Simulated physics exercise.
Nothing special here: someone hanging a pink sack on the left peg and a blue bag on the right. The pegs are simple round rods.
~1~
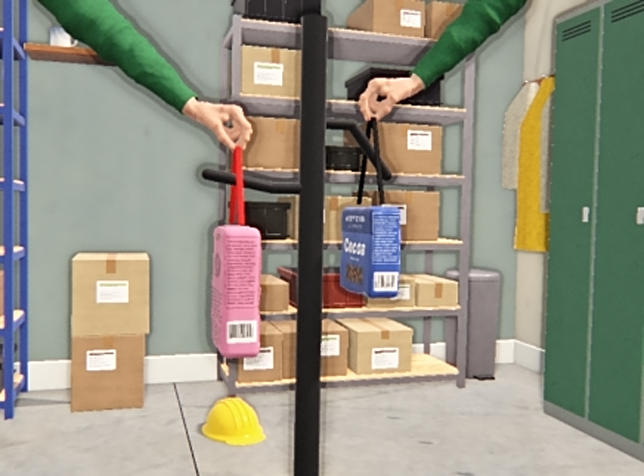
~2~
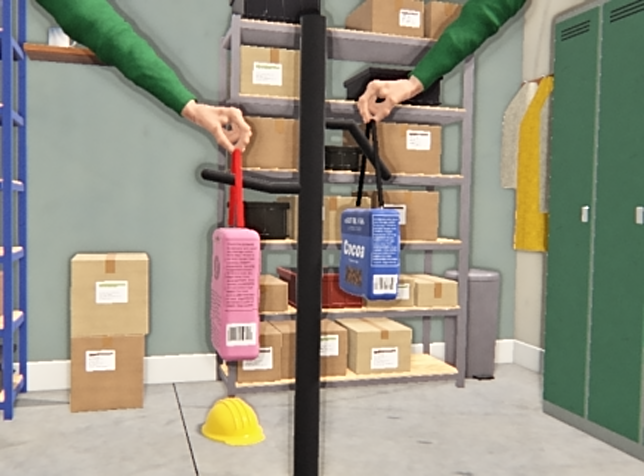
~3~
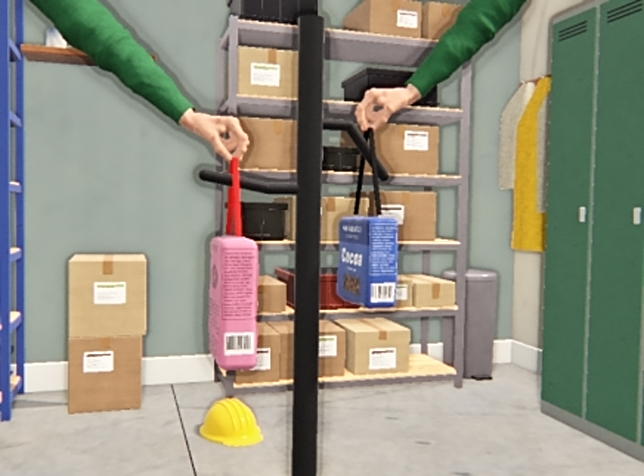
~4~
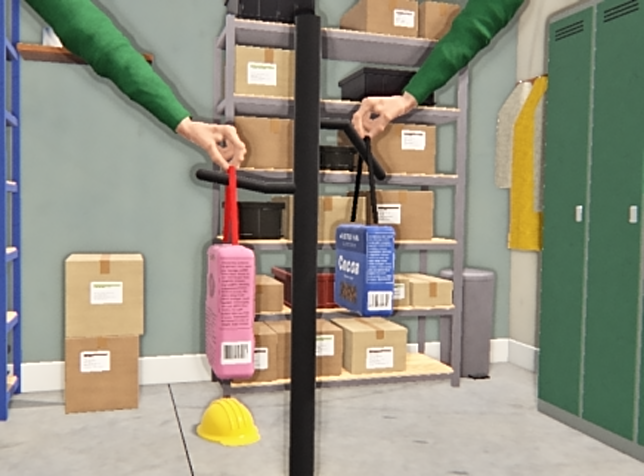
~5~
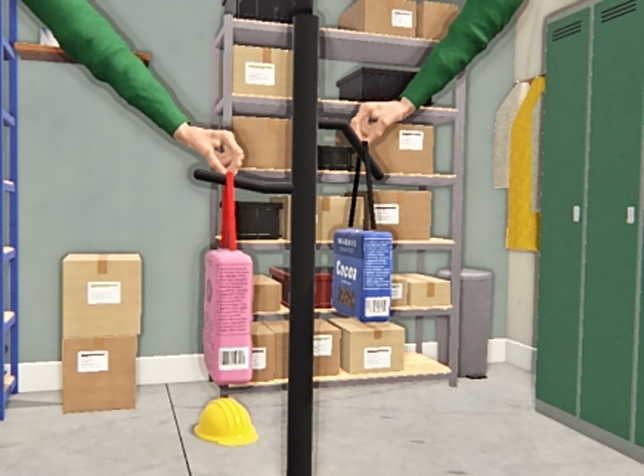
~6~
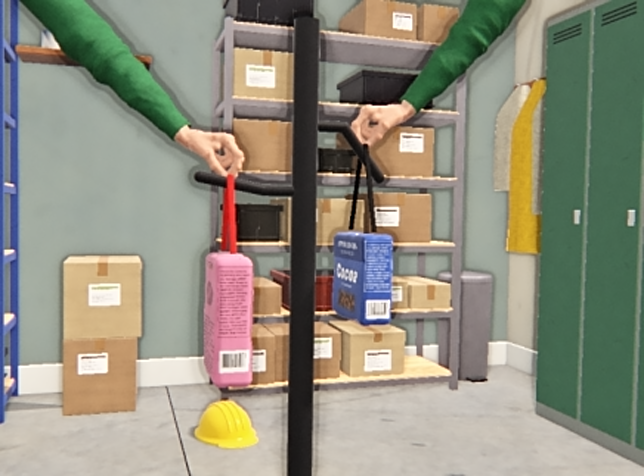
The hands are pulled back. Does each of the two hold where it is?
The pink sack remains up; the blue bag does not stay up.
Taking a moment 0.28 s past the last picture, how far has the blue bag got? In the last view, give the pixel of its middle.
Position at that time: (359, 368).
Then, 0.28 s later than the last view, pink sack hanging from its loop near (228, 318); blue bag falling near (359, 368).
Then, 0.52 s later than the last view, pink sack hanging from its loop near (230, 318); blue bag on the floor.
Finally, pink sack hanging from its loop near (231, 318); blue bag on the floor. The pink sack holds on and the blue bag comes down.
